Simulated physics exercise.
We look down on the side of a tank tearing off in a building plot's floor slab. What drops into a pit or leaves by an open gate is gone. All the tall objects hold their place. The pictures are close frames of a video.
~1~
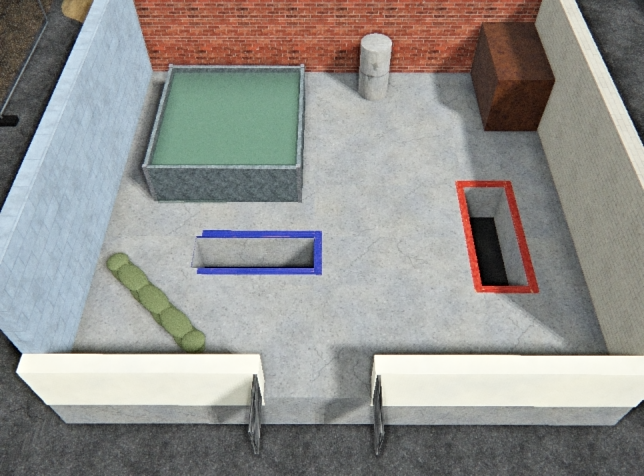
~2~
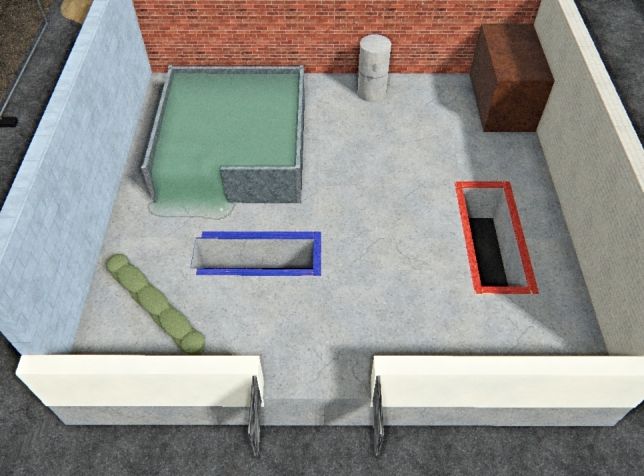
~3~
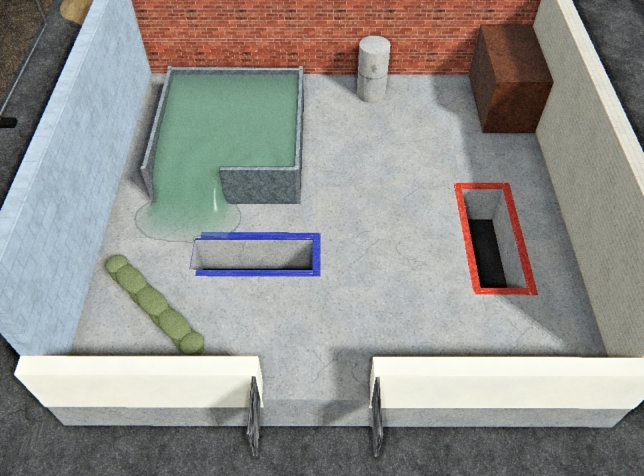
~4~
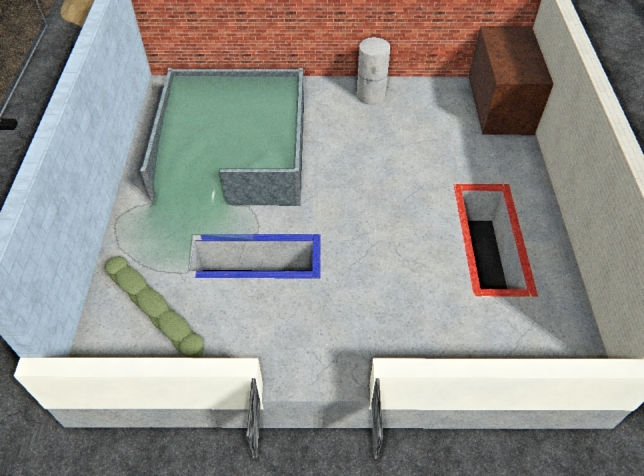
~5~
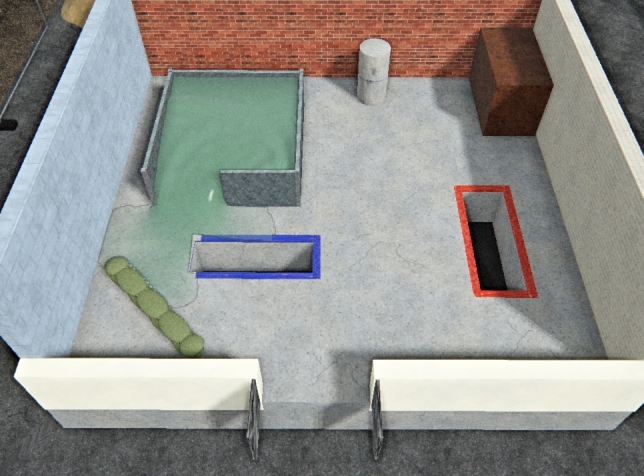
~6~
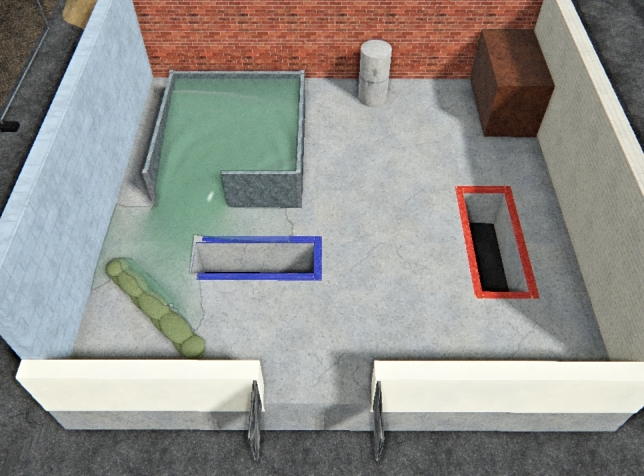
The footage shows a walled concrete yard where the front side of a tank of green water gives way at its left part, and water pours out, spreading thinly across the floor around a green sandbag row and blue-edged pit.
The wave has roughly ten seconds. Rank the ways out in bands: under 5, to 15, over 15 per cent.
The gate takes from 5 to 15 %; the blue pit takes more than 15 %; the red pit takes from 5 to 15 %.
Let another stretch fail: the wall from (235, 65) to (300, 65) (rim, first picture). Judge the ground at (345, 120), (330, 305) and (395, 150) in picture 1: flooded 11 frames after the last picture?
As listed: Covered, no water, awash.
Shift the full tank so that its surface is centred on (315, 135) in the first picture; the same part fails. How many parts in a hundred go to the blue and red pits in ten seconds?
In per cent: Blue 80, red 0.
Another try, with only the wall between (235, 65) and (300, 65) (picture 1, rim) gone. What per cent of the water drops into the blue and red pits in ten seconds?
Parts in a hundred: Blue 6, red 14.
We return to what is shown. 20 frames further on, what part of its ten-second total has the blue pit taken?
Some 55 per cent.
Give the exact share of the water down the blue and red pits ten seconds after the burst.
In turn 28 and 10 per cent.
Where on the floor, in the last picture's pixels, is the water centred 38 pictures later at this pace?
Around (254, 216).
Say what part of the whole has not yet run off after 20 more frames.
Roughly 80 per cent.
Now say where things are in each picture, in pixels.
In the first frame, still water in the tank at (230, 117).
In the second frame, the front is at (228, 210), out from the gap at (190, 189).
In the third frame, the front is at (220, 237), out from the gap at (190, 192).
In the fourth frame, water pours out at (190, 194) and has run to (160, 267).
In the fifth frame, the front is at (182, 302), out from the gap at (190, 195).
In the sixth frame, water pours out at (191, 196) and has run to (192, 325).
A moment on, water covers 15 % of the floor; the gate 0 %, the blue pit 6 %, the red pit 0 %.
Next, water covers 25 % of the floor; the gate 1 %, the blue pit 11 %, the red pit 0 %.
Then, water covers 40 % of the floor; the gate 3 %, the blue pit 16 %, the red pit 0 %.
Later, water covers 60 % of the floor; the gate 6 %, the blue pit 23 %, the red pit 2 %.
In the end, water covers 75 % of the floor; the gate 9 %, the blue pit 29 %, the red pit 9 %.
